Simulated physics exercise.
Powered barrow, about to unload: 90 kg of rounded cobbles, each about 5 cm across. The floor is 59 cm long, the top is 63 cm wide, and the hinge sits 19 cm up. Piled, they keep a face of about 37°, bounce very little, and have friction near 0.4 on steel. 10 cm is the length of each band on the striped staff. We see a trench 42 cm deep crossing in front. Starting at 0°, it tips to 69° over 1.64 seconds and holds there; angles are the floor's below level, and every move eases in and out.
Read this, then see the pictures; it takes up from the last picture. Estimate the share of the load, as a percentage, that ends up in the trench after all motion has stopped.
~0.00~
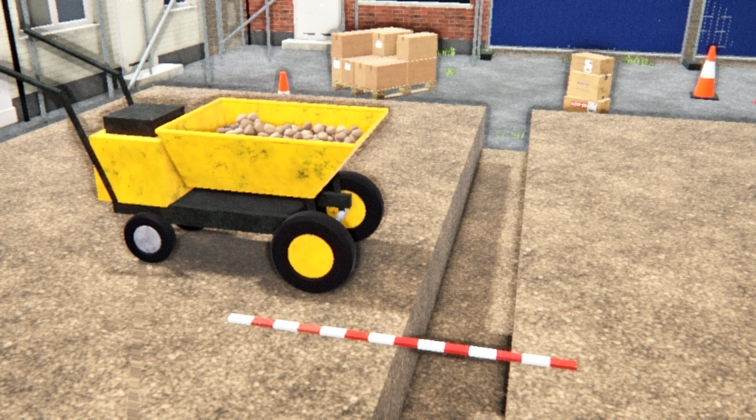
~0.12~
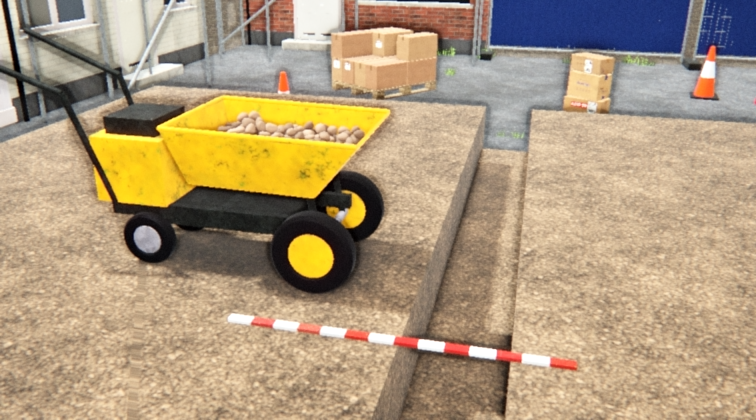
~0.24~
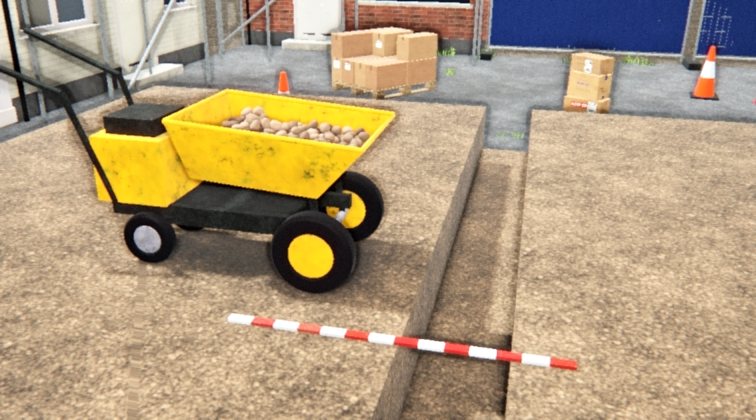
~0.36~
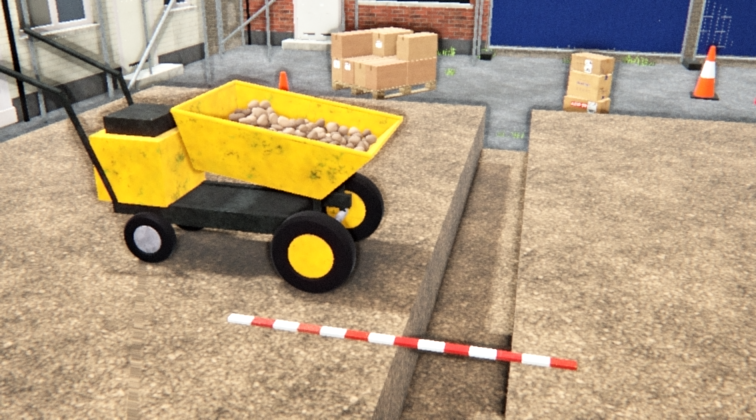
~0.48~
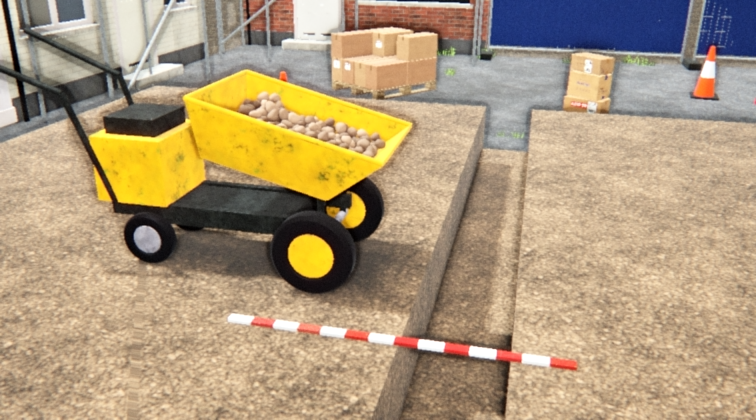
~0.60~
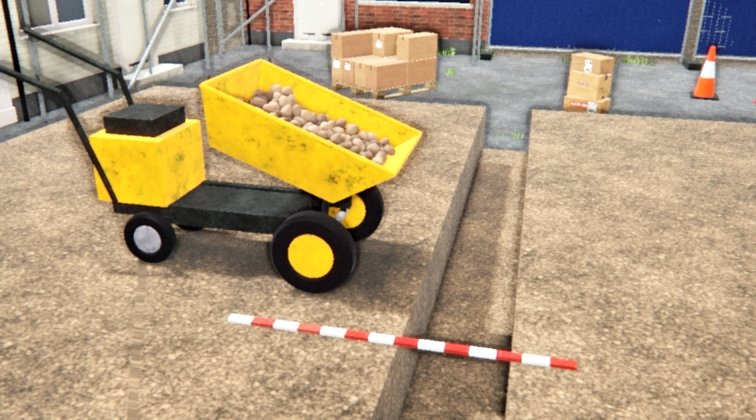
Roughly 98 per cent of the load ends up there.
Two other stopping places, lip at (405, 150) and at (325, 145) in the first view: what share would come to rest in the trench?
Result: Close to 50 then close to 100 per cent.
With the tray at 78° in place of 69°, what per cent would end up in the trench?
In that case around 100 percent.
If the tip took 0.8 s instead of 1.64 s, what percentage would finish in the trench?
About 85%.
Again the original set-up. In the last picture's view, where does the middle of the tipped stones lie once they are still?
Near (478, 345).
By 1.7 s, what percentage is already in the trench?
By that point it's something like 45 in a hundred.
After 1.2 s the floor is at 58°; 100 % in the tray; the foremost stones are at (437, 211).
After 1.7 s the floor is at 69°; 57 % in the tray, 43 % in the trench; the foremost stones are at (513, 331).
After 2.1 s the floor is at 69°; 24 % in the tray, 74 % in the trench, 2 % past the trench; the foremost stones are at (570, 282).
After 4.0 s the floor is at 69°; 0 % in the tray, 98 % in the trench, 2 % past the trench; the foremost stones are at (598, 284).
